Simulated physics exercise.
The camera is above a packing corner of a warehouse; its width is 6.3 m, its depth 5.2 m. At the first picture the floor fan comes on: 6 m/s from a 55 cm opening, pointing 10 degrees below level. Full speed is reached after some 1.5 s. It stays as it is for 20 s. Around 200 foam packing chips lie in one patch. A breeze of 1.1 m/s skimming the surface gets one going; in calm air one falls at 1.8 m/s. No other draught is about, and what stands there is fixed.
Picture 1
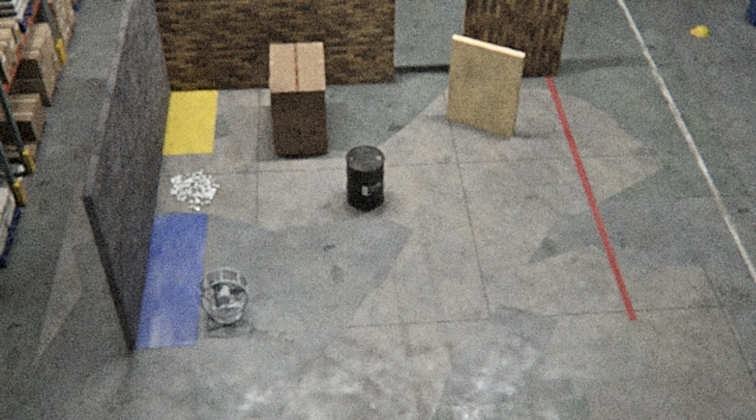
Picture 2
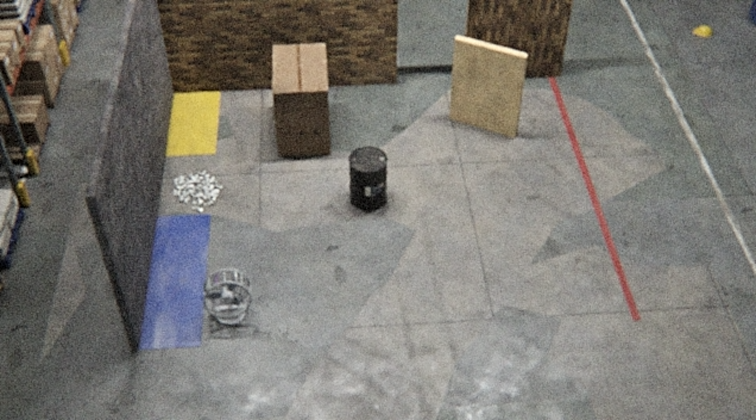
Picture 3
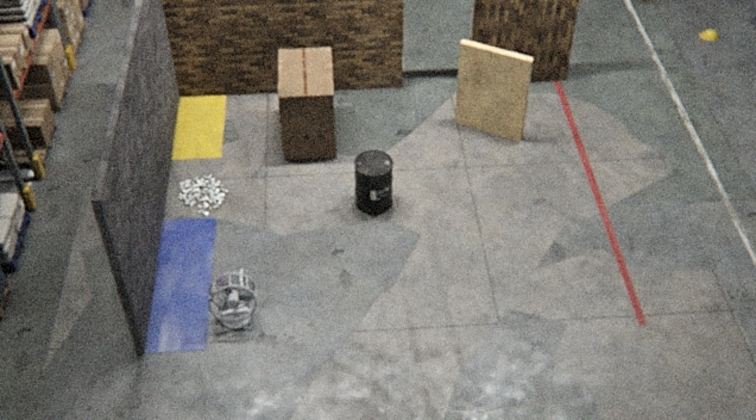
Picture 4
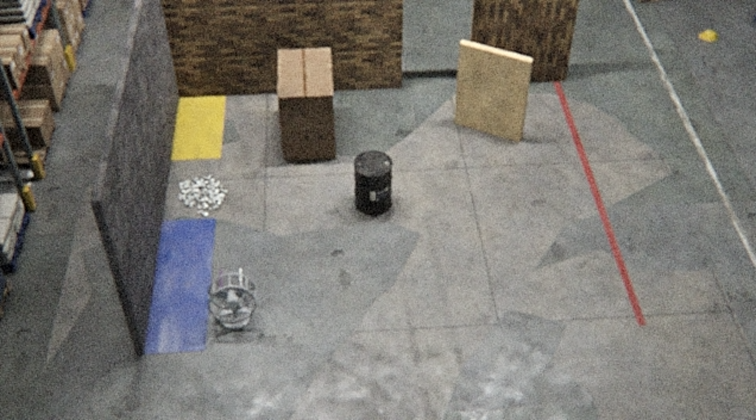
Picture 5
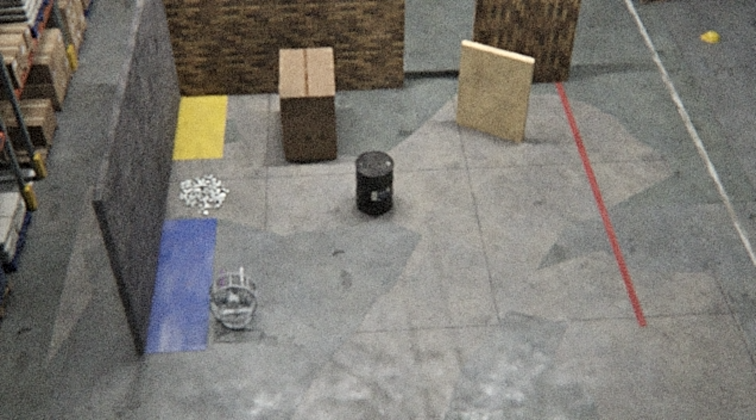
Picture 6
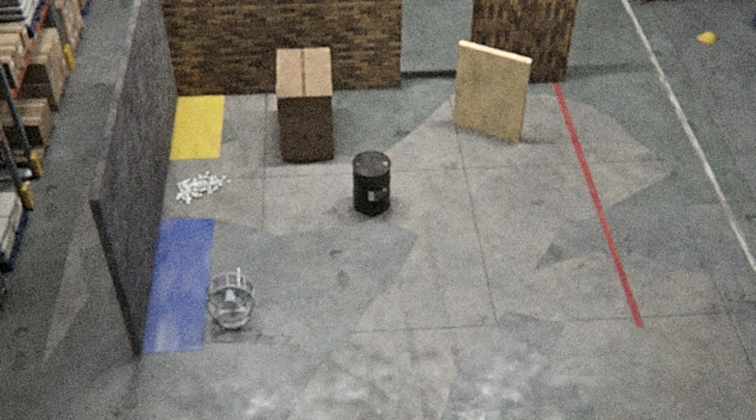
In a warehouse corner seen from above, a small floor fan stands by a blue floor patch, with white packing chips lying in a patch between it and a yellow area. The chips stay still at first, then about half shift and the patch spreads slightly, while the barrel and carton stay put.
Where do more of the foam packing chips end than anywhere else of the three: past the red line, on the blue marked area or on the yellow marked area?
The biggest group is at the yellow one.
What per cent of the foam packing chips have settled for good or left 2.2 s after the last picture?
Near 0 %.
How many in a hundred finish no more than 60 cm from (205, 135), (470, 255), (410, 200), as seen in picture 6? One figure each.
In turn about 70 %, 0 %, 0 %.
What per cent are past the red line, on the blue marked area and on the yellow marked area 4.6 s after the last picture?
About 0 % red, 0 % blue, 90 % yellow.
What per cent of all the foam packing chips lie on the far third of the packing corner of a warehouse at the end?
Some 100 per cent.
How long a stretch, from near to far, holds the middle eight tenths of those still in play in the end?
Roughly 0.8 m.
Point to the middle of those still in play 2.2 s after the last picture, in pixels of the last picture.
Around (178, 122).
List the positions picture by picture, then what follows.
In the first frame, the middle of the foam packing chips is near (197, 189), none has stirred yet and the mouth of the floor fan is at (224, 293).
In the second frame, the middle of the foam packing chips is near (200, 190), none has stirred yet, the yellow marked area is centred on (194, 123), the red line is centred on (592, 182) and the blue marked area is centred on (178, 277).
In the third frame, the middle of the foam packing chips is near (205, 194), none has stirred yet, the top of a large carton is at (305, 71) and the top of a barrel is at (374, 163).
In the fourth frame, the middle of the foam packing chips is near (205, 194) and none has stirred yet.
In the fifth frame, the middle of the foam packing chips is near (206, 194) and none has stirred yet.
In the sixth frame, the middle of the foam packing chips is near (198, 187), the farthest in sight from the floor fan is at (207, 174) and about 50 % have left their places.
Then, 2.2 s after the last picture, 100 % are on the move or not yet settled, 91 % are on the yellow marked area, 0 % past the red line and 0 % on the blue marked area; the middle of those still in play is near (178, 122).
Then, 4.6 s after the last picture, 100 % are on the move or not yet settled, 92 % are on the yellow marked area, 0 % past the red line and 0 % on the blue marked area; the middle of those still in play is near (177, 123).
Then, 9.2 s after the last picture, 100 % are on the move or not yet settled, 92 % are on the yellow marked area, 0 % past the red line and 0 % on the blue marked area; the middle of those still in play is near (176, 121).
Then, 18.2 s after the last picture, at the end, 84 % are on the yellow marked area, 0 % past the red line and 0 % on the blue marked area; the middle of those still in play is near (176, 121).
